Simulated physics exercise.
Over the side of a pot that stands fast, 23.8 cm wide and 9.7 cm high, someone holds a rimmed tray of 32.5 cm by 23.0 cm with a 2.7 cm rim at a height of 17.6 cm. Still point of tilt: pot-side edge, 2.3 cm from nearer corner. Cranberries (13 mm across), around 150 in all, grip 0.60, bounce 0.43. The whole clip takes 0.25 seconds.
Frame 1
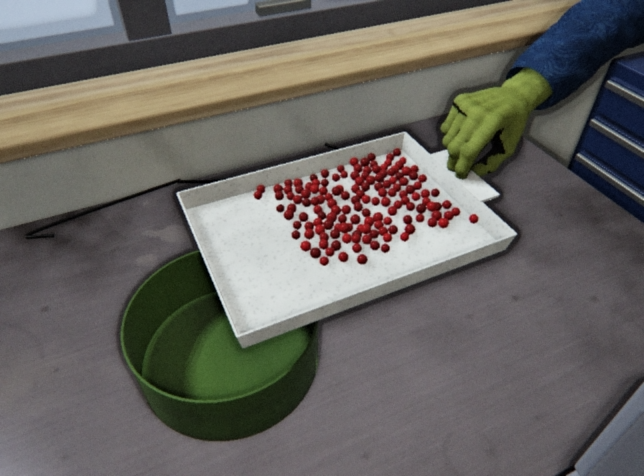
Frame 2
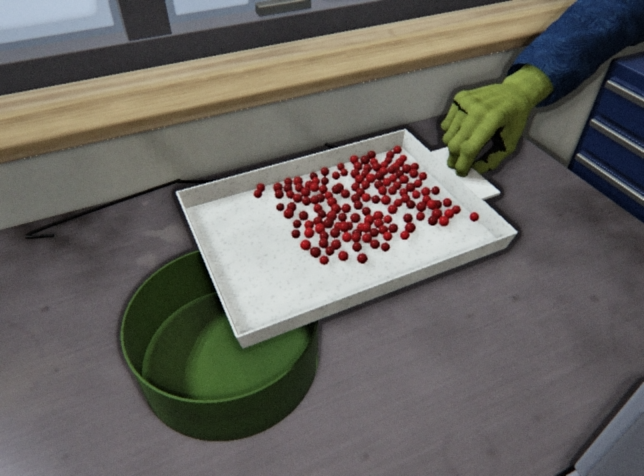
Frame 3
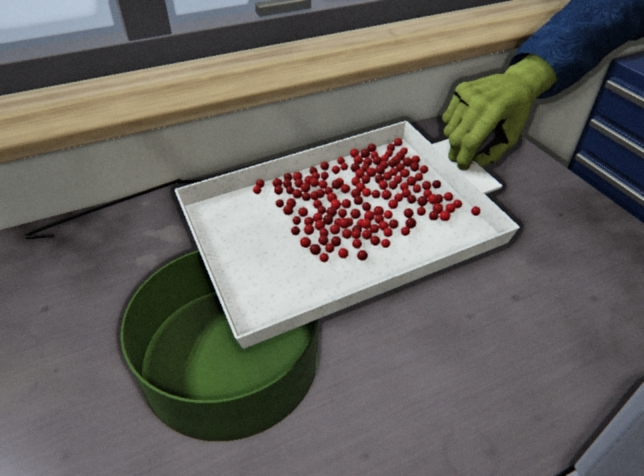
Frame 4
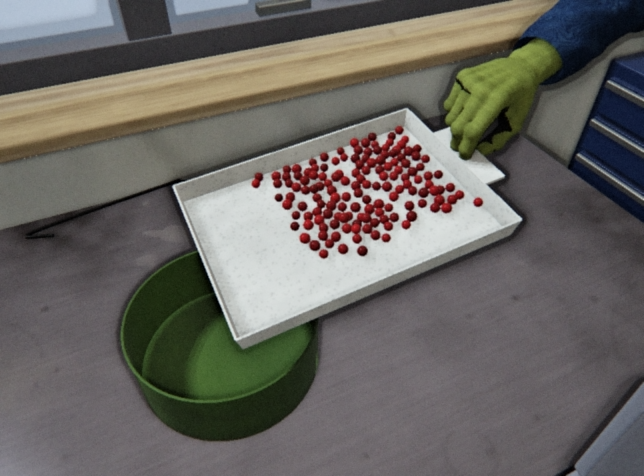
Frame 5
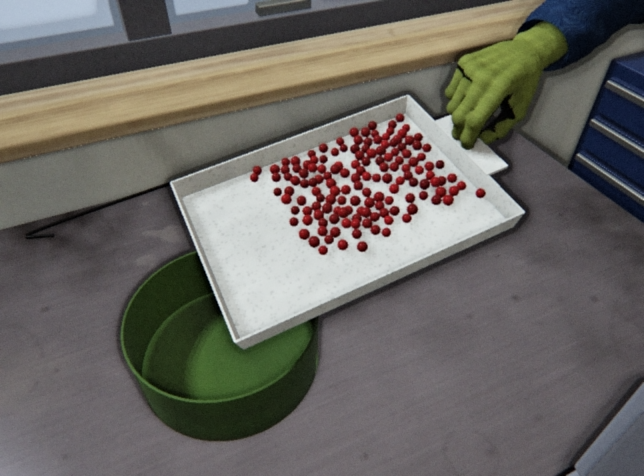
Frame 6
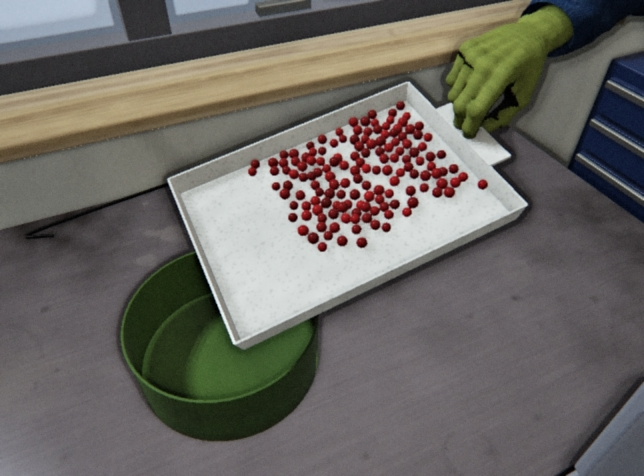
Green hand slowly raising the handle end of a white tray of small red balls, tilting it above a green pot.
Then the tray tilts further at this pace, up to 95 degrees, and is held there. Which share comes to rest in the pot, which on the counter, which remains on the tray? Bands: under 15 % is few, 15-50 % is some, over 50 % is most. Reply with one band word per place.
Pot few, counter most, left on the tray few.
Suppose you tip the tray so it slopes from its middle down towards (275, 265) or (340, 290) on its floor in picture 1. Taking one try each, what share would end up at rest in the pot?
First try: About 55 percent; second try: About 0 percent.
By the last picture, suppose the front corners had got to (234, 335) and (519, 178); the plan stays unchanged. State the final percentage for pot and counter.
Per cent by place - pot 80, counter 20.
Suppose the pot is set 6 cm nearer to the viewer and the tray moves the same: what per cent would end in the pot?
In that setup it would come to near 85 per cent.
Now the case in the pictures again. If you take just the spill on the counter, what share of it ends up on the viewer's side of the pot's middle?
Near 100 in a hundred.
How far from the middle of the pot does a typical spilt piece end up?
About 20 centimetres.
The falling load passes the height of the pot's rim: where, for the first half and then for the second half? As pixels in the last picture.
Roughly (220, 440) to begin with, later roughly (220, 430).
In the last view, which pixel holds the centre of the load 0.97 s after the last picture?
Near (237, 323).
Then, 0.58 s after the last picture, tilt 52 degrees; the tray holds 100 %, the pot 0 %.
Then, 0.97 s after the last picture, tilt 78 degrees; the tray holds 75 %, the pot 0 %.
Then, 1.44 s after the last picture, tilt 95 degrees; the tray holds 35 %, the pot 0 %.
In the end, pot 0 %, counter 100 %, tray 0 %.
